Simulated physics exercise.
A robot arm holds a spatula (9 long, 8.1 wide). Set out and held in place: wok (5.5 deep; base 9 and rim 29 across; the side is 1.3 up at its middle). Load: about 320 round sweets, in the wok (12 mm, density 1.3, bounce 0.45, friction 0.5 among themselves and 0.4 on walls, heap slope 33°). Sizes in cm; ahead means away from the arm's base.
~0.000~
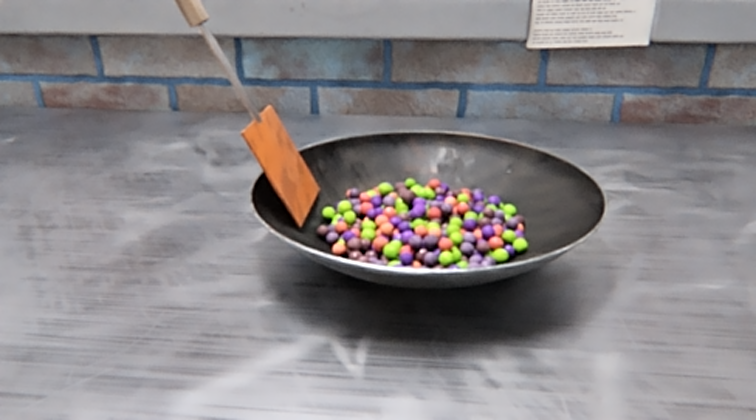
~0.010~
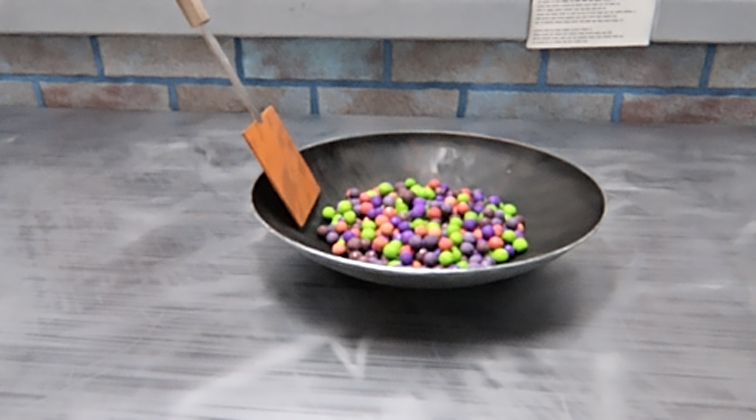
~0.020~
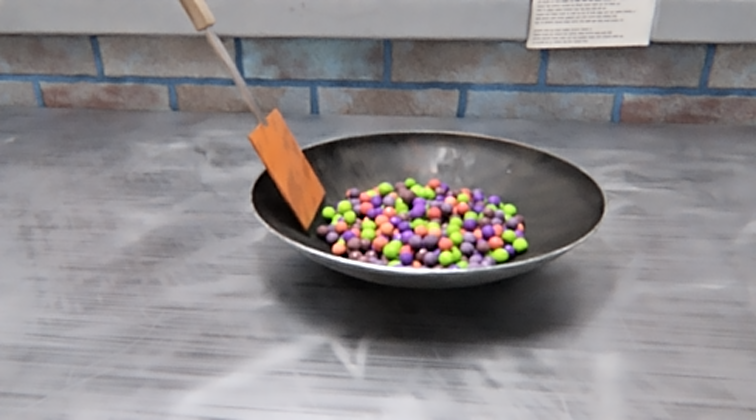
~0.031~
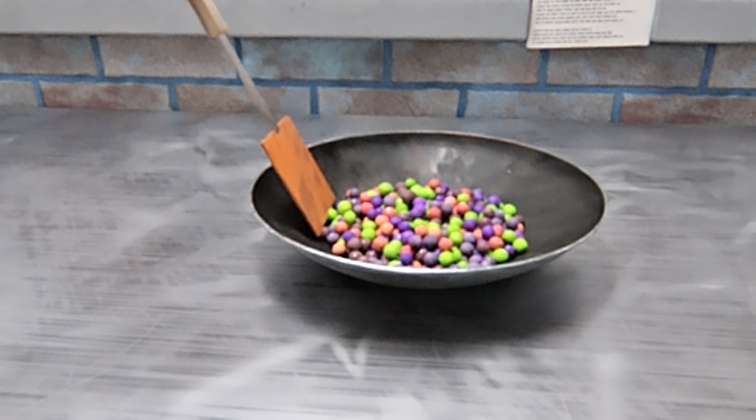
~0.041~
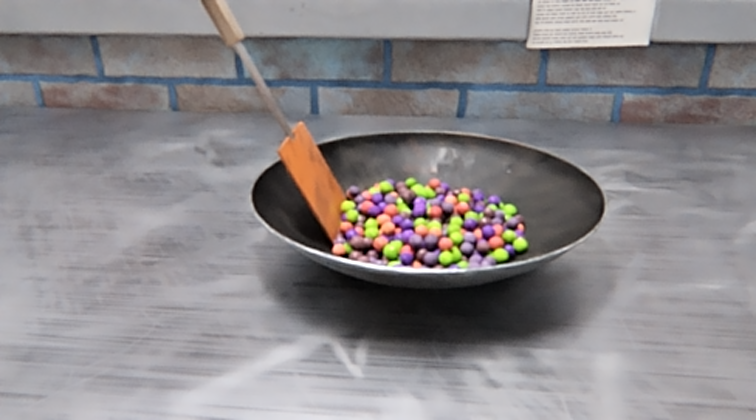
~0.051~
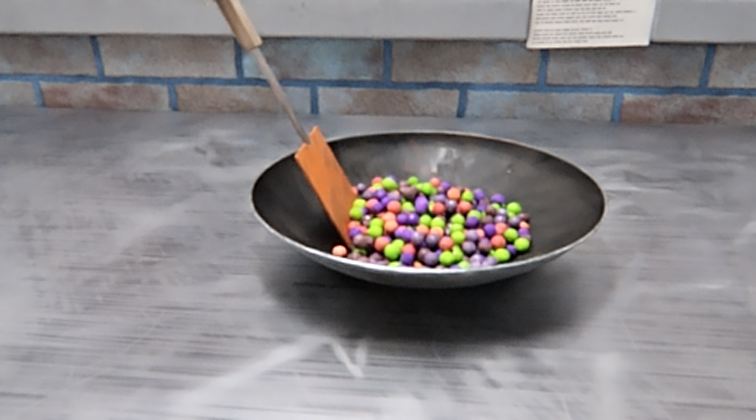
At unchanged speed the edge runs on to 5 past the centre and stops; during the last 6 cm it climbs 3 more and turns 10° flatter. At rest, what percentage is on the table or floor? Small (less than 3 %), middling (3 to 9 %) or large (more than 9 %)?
Answer: Large; more than 9 % of the round sweets finish on the table or floor.
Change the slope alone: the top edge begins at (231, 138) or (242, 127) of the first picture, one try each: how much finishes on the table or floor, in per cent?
About 15 and 15 per cent.
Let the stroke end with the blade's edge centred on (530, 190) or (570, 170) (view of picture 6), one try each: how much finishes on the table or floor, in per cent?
Some 30 and 45 per cent.
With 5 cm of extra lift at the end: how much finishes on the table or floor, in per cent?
About 15 per cent.
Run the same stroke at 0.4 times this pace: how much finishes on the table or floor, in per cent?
About 0 per cent.
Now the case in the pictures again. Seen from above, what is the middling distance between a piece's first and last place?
Roughly 6 cm.
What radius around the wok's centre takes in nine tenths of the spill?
Some 60 cm.
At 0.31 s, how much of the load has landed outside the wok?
Roughly 10 per cent.
By 0.08 s, sloping 63°, highest piece 5 above the table; 322 in the wok.
By 0.10 s, sloping 60°, highest piece 7 above the table; 321 in the wok, 1 on the blade or in flight.
By 0.31 s, sloping 53°, highest piece 9 above the table; 283 in the wok, 26 on the table or floor, 13 on the blade or in flight.
By 1.36 s, sloping 53°, highest piece 5 above the table; 283 in the wok, 39 on the table or floor.
Final count, 283 in the wok, 39 on the table or floor. That is 12 % on the table or floor.
